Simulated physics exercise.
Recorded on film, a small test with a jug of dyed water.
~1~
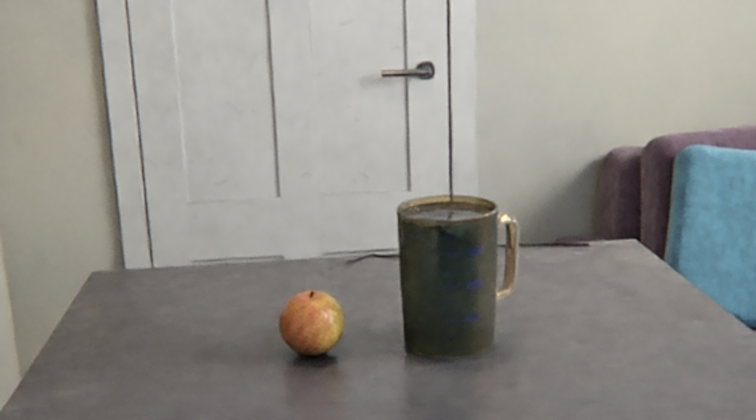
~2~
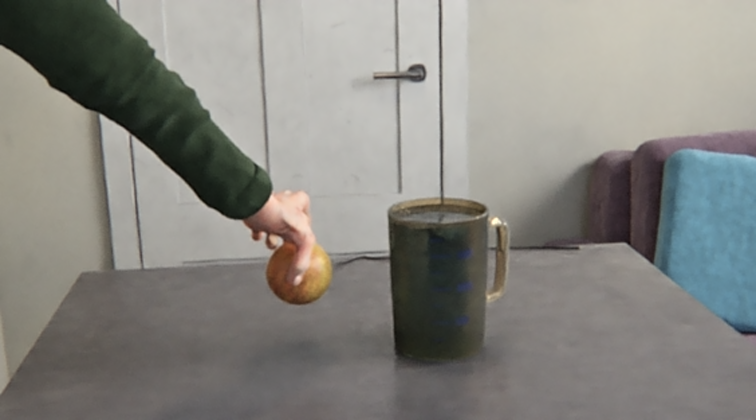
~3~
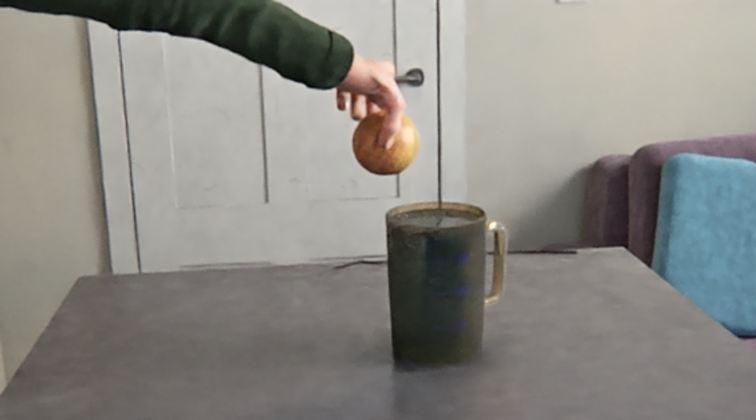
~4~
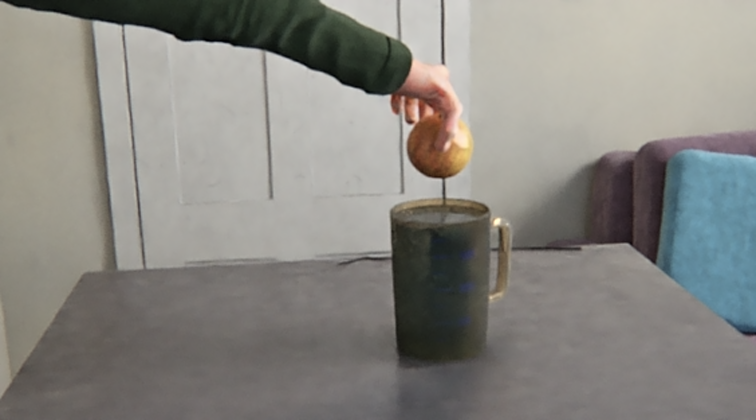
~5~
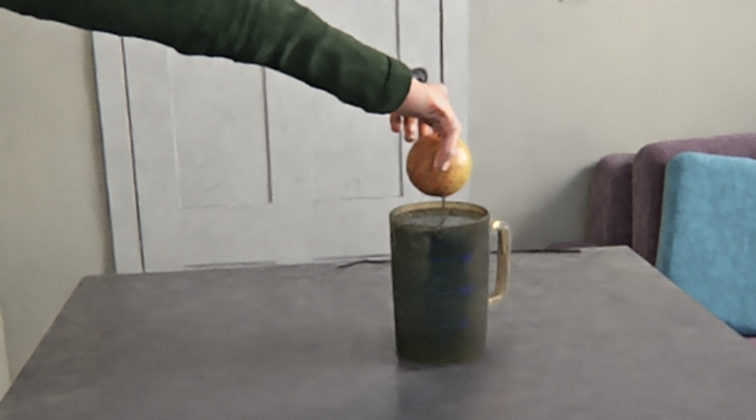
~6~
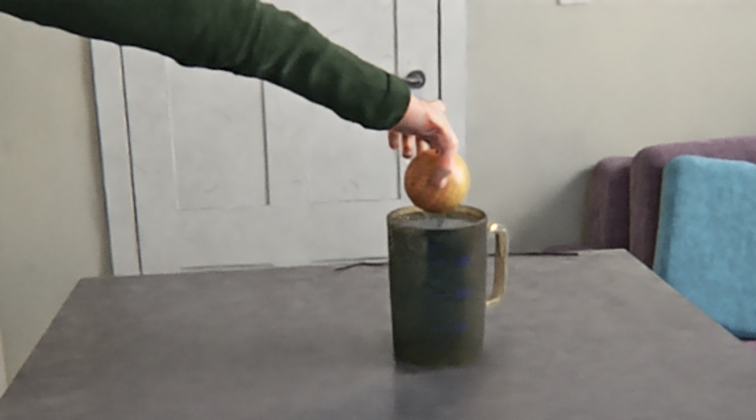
To begin with, an apple lies on a gray table to the left of a nearly full, dark jug. A hand in a green sleeve picks up the apple, lifts it and carries it right until it is above the jug. The hand then lowers it to just over the surface.
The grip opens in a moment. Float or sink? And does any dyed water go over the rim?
In the dyed water it stays up, and the jug spills.
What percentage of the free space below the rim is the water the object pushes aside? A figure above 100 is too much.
It comes to around 220 per cent.
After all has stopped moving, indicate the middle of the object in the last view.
Centre, approximately: (437, 230).
Next, the apple enters the dyed water; the jug is full to the brim.
After that, the apple comes up again; the jug is full to the brim; it has run over.
Finally, the apple rides on the surface; the jug is full to the brim; it has run over.
